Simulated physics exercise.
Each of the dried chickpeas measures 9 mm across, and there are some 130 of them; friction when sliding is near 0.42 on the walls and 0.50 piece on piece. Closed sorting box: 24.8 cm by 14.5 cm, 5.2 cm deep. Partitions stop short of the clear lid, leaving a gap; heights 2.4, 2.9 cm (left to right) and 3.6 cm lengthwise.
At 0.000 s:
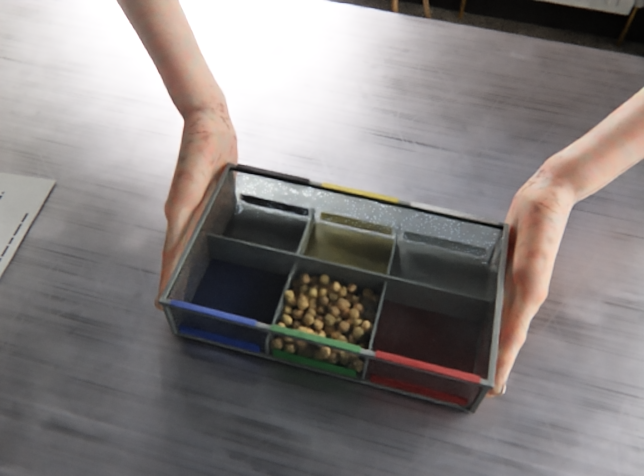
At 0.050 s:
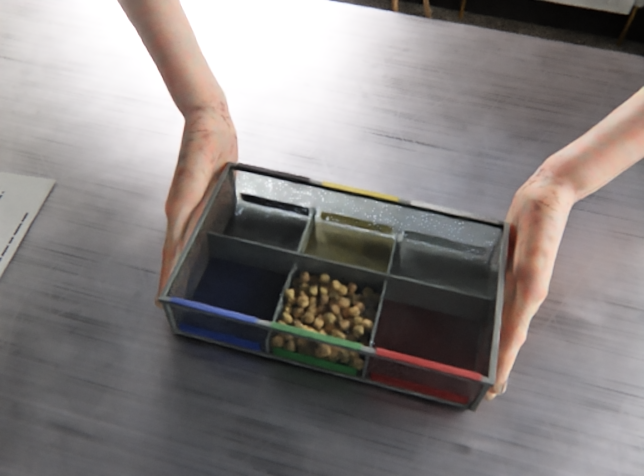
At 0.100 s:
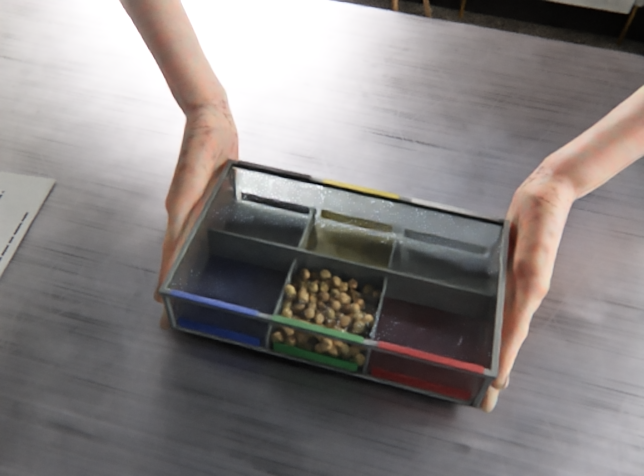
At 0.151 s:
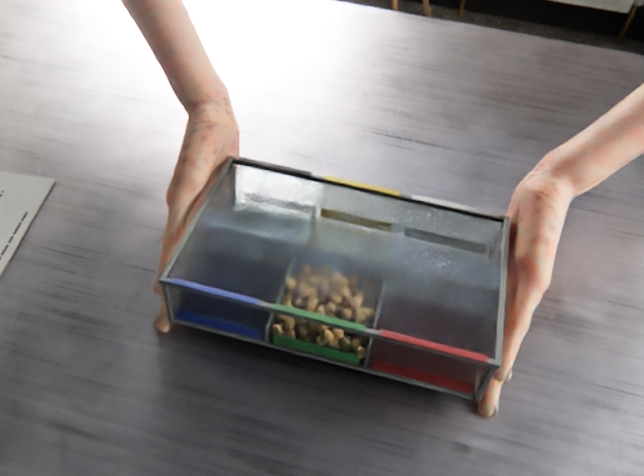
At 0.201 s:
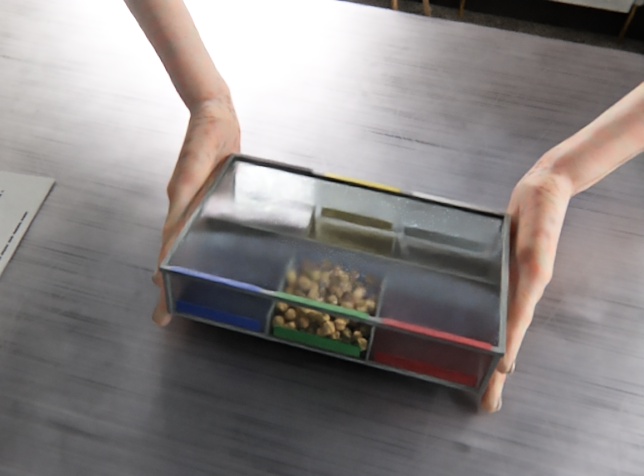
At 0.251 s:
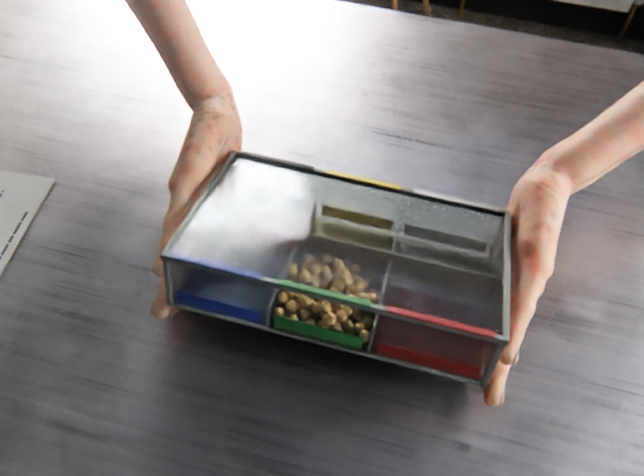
In the video, two hands hold a clear-lidded, six-compartment box with chickpeas in its green-marked front middle section, then tilt it slightly backward, raising the front edge as reflections shift across the lid and the chickpeas stay in that section.
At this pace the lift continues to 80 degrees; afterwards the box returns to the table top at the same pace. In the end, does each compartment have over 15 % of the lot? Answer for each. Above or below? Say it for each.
Red: Below, blue: Below, green: Above, yellow: Below, white: Below, black: Below.
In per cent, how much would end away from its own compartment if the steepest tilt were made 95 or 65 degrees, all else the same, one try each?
Roughly 50 percent, then roughly 0 percent.
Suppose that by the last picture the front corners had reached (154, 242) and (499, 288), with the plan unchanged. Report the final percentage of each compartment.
Each compartment ends with this per cent: Red 0, blue 15, green 55, yellow 5, white 0 and black 20.
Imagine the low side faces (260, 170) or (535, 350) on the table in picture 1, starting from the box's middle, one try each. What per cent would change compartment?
First try: About 50 percent; second try: About 30 percent.
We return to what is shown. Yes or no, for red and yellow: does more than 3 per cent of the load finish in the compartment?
For red, it does not, for yellow, it does.
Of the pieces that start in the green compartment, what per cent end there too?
Something like 80 in a hundred.
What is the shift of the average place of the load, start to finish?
I'd say close to 3.0 cm in total.
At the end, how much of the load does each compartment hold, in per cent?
The red one ends with 0, blue 0, green 85, yellow 10, white 5 and black 0 per cent.
After 1.27 s, tilt 80 degrees; green 100 %.
After 1.95 s, tilt 36 degrees; green 85 %, yellow 10 %, white 5 %.
After 2.67 s, tilt 0 degrees; green 85 %, yellow 10 %, white 5 %.
In the end, at 3.0 s, red 0 %, blue 0 %, green 85 %, yellow 10 %, white 5 %, black 0 %.
